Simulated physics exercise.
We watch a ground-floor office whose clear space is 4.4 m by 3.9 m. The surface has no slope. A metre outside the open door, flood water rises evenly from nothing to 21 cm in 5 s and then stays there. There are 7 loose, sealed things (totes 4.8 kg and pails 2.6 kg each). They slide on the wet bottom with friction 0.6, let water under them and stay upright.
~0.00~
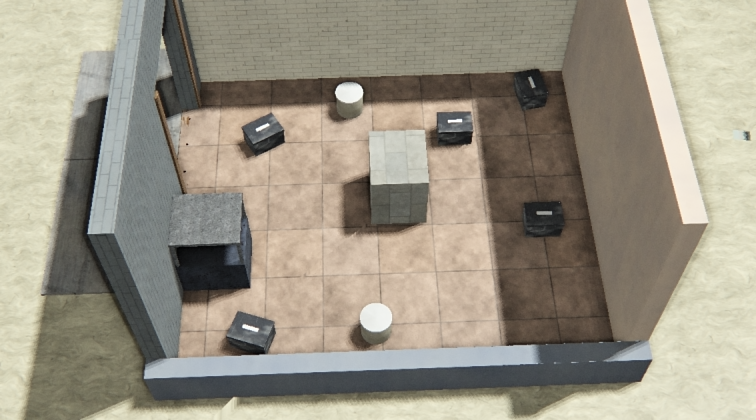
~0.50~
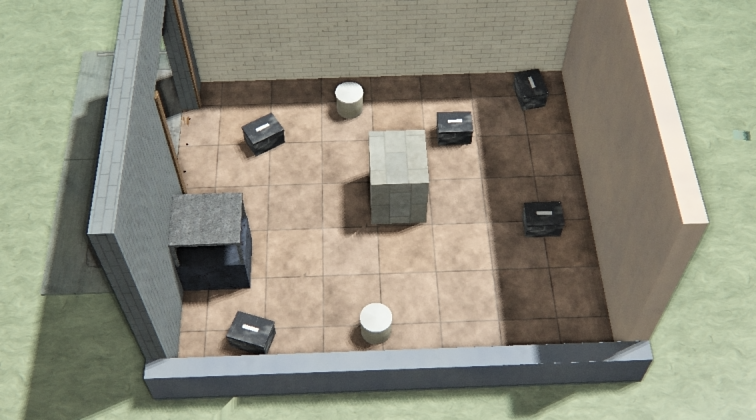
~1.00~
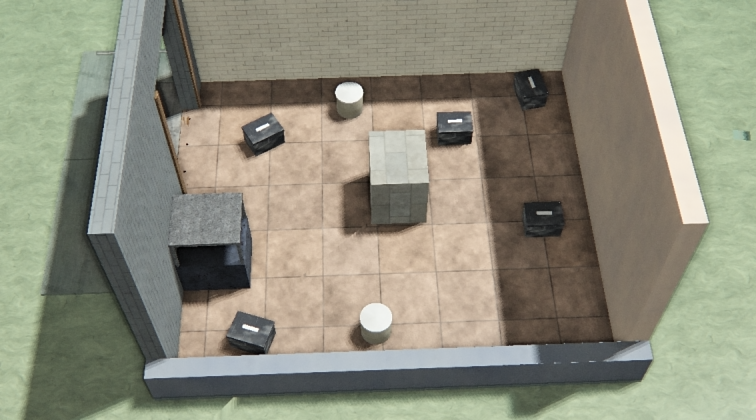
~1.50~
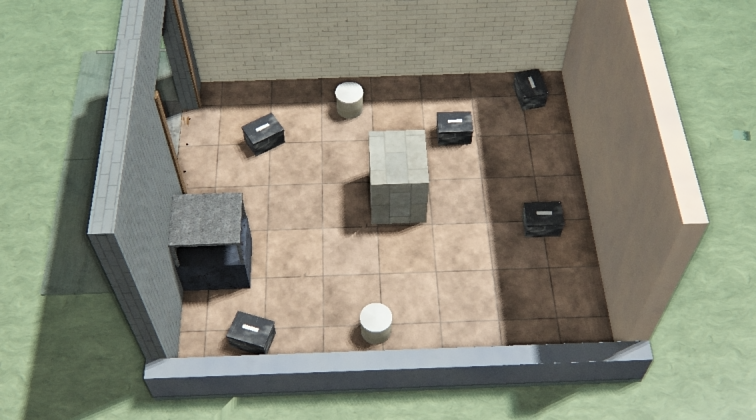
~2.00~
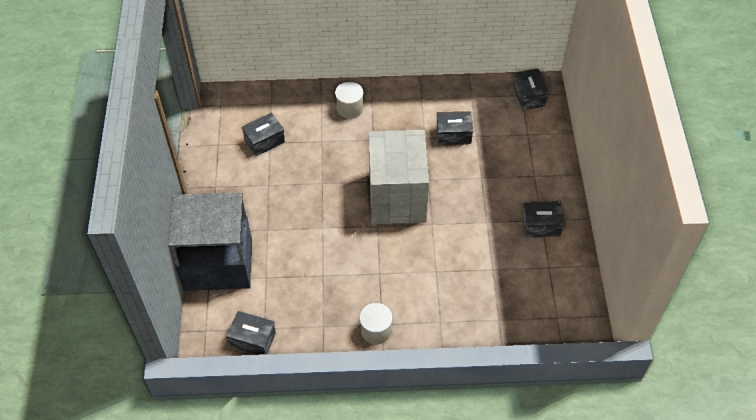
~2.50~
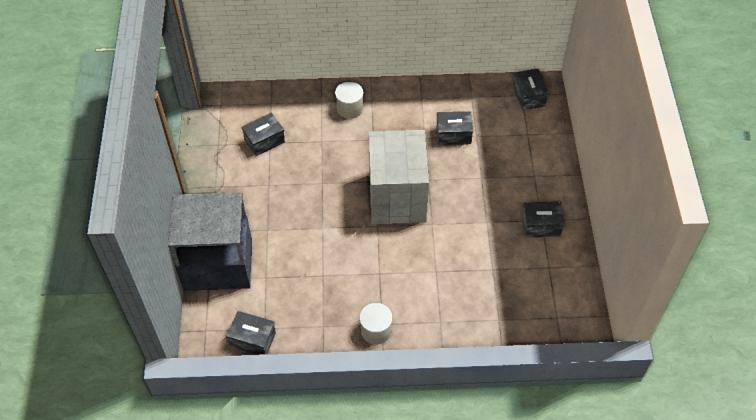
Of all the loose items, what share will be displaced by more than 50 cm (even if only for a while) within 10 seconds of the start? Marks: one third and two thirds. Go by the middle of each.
It is two thirds or above.
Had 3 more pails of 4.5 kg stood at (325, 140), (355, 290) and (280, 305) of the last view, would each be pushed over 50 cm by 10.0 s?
In that order: Past it, over, less.
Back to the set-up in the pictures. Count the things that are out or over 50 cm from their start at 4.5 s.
By then 1.
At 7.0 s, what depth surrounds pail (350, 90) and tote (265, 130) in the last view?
About 7 and 6 cm.
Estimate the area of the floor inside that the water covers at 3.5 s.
Roughly 1.5 m2.
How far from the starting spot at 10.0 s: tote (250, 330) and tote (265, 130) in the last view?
In that order: 0 cm, 300 cm.
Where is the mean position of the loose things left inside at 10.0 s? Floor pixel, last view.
Near (472, 271).
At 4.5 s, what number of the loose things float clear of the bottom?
0 of them.
After 3.5 s 0 of 7 are over 50 cm from their spots; 0 afloat.
After 4.5 s 1 of 7 are over 50 cm from their spots; 0 afloat.
After 7.0 s 3 of 7 are over 50 cm from their spots; 4 afloat.
After 10.0 s 6 of 7 are over 50 cm from their spots, and 6 have been at some point; 6 afloat.
